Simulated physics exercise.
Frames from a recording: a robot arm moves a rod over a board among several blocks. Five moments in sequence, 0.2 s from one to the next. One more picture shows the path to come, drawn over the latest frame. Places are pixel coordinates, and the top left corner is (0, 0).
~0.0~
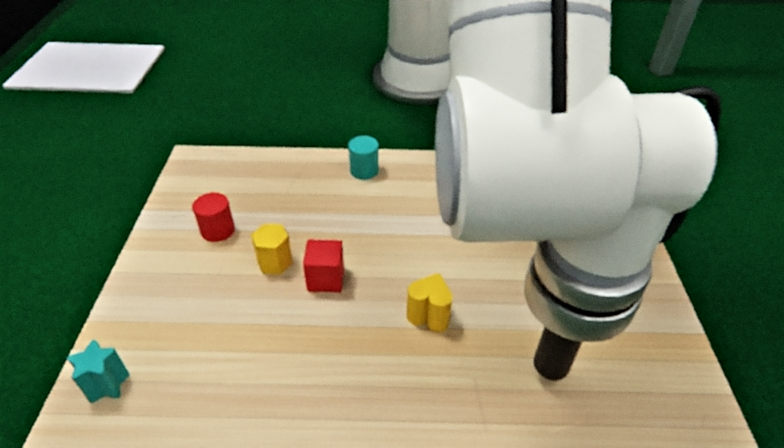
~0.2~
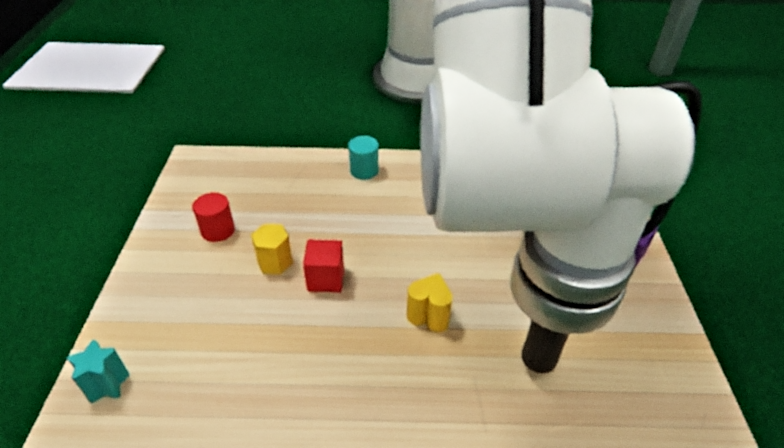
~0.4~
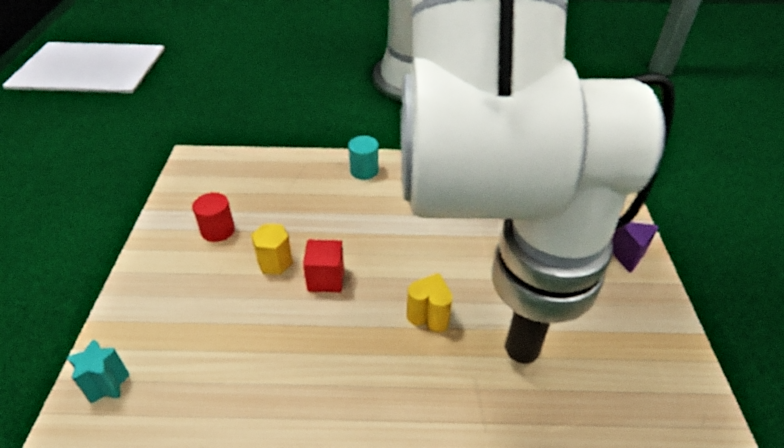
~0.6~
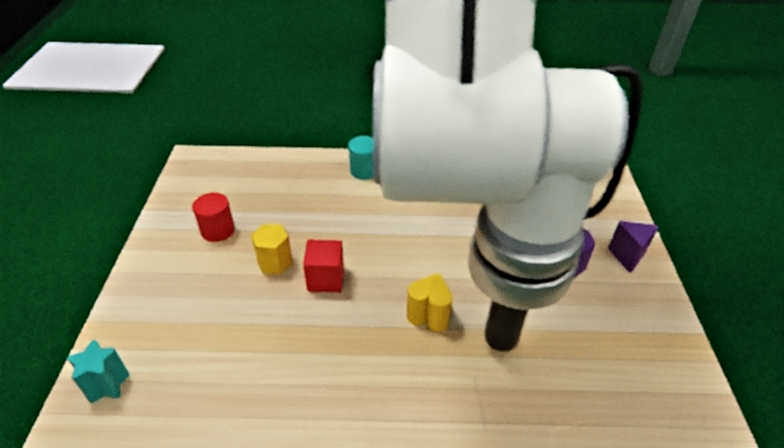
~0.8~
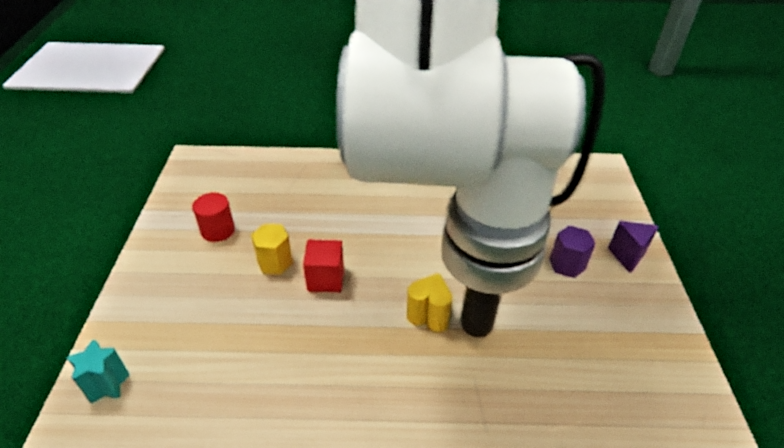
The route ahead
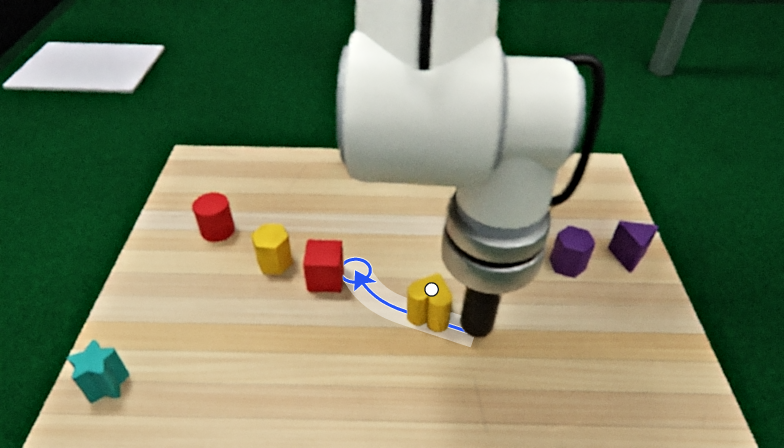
A white robot arm moved a dark rod leftward and slightly away across a wooden board, bringing it close beside the yellow heart-shaped block, while the red, yellow, teal and purple blocks stayed still.
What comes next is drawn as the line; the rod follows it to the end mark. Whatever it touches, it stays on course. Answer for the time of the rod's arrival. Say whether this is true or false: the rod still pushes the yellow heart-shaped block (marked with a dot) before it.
This is true.
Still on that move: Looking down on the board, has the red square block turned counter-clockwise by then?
I believe so.
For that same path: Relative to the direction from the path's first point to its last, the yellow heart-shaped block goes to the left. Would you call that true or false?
False
Path on the board, from (475, 334) via (426, 318) and (381, 300), ending at (355, 270); the dot is on the yellow heart-shaped block.
One third of the way, rod at (425, 308); yellow heart-shaped block at (395, 272), turned 20° clockwise.
Two thirds of the way, rod at (381, 291); yellow heart-shaped block at (365, 251), turned 60° clockwise.
At the end, rod at (355, 261); yellow six-sided block in place; red square block at (318, 250), turned 20° anticlockwise; yellow heart-shaped block at (348, 222), turned 95° clockwise.
